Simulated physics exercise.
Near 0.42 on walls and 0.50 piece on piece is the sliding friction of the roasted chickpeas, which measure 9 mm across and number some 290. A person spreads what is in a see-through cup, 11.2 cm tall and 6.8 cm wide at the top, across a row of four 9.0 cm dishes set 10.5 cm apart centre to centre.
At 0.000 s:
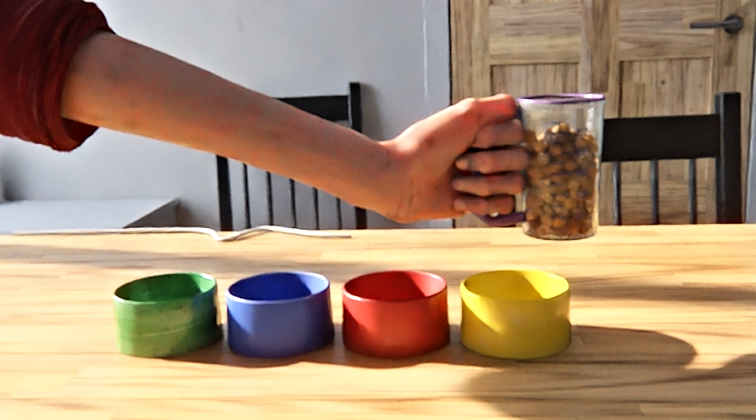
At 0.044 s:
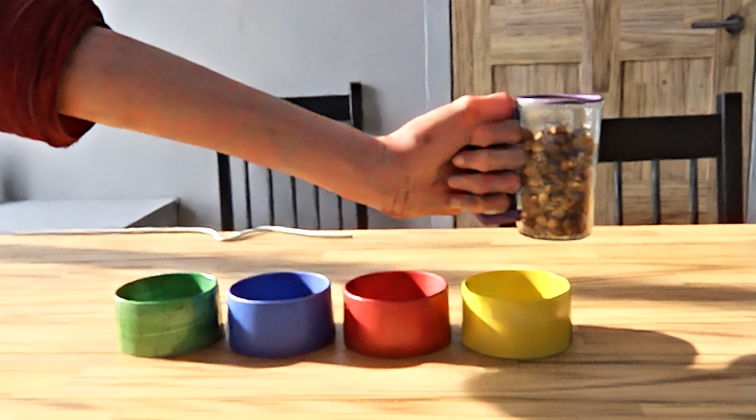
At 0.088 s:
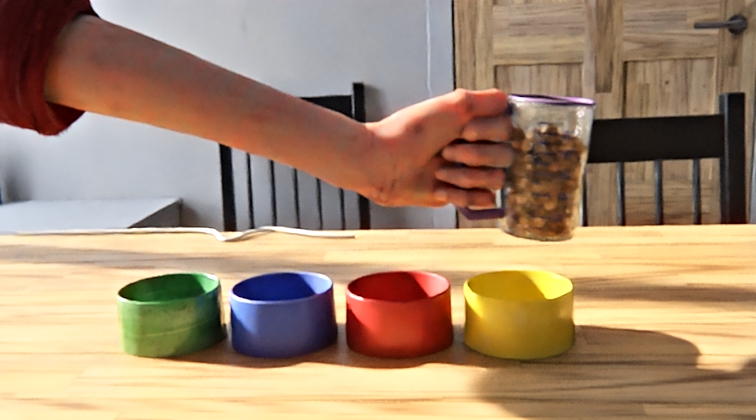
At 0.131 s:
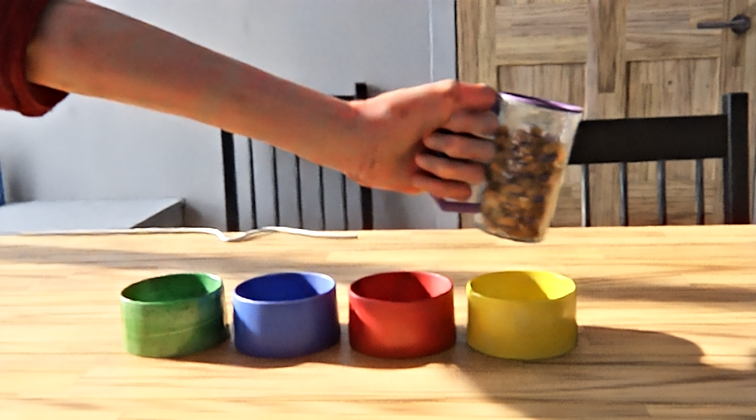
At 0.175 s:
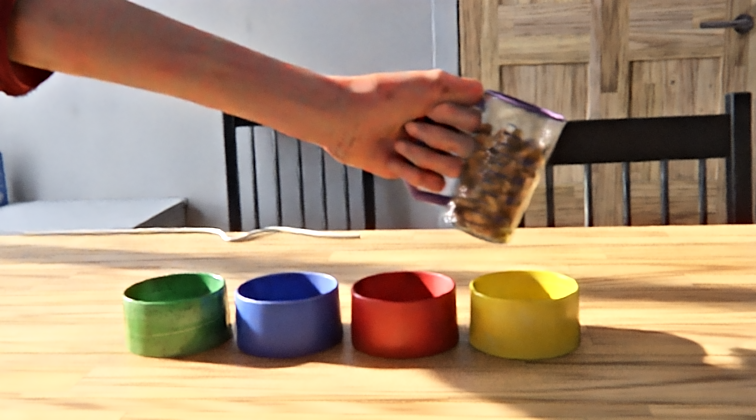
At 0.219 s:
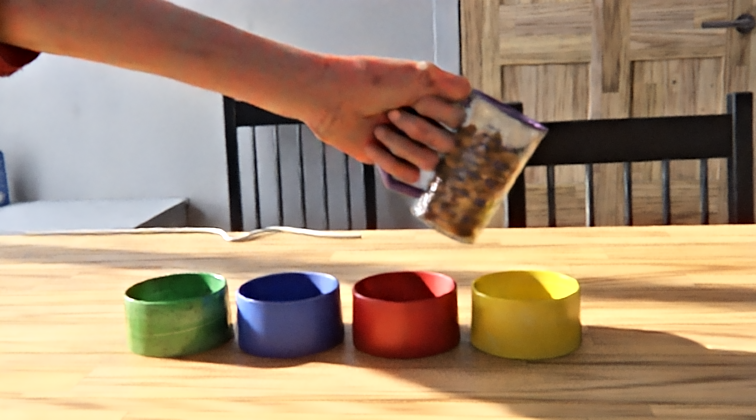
A hand moves a clear cup of small brown pieces left above four colored dishes, tilting it rightward.
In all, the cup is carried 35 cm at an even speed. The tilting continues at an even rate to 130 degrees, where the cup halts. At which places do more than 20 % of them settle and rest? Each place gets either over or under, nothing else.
Result: Red: It should not get past the one-in-five mark; blue: It should get past the one-in-five mark; green: It should not get past the one-in-five mark; yellow: It should not get past the one-in-five mark; counter: It should get past the one-in-five mark.
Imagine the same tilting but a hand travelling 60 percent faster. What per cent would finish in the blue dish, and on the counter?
In that case: Blue 70, and counter 30.
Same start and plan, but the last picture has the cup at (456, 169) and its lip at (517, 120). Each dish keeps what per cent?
It'd finish with red at 0, blue at 70, green at 0 and yellow at 0.
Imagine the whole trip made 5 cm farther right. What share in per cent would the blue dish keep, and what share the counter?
Shares in that case - blue 90 / counter 10.
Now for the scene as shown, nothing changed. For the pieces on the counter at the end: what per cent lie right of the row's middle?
That works out to close to 10 per cent.
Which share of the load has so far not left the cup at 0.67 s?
Roughly 90 per cent.
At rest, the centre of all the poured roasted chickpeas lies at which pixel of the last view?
In the last view, approximately (277, 325).
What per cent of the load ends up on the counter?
30 %.
Then, at 0.49 s, tilt 84 degrees; cup holds 100 %.
After 0.67 s, tilt 120 degrees; cup holds 90 %, blue 5 %.
After 0.97 s, tilt 130 degrees; cup holds 35 %, blue 30 %, green 10 %.
At rest (1.8 s), red 0 %, blue 60 %, green 10 %, yellow 0 %, counter 30 %.
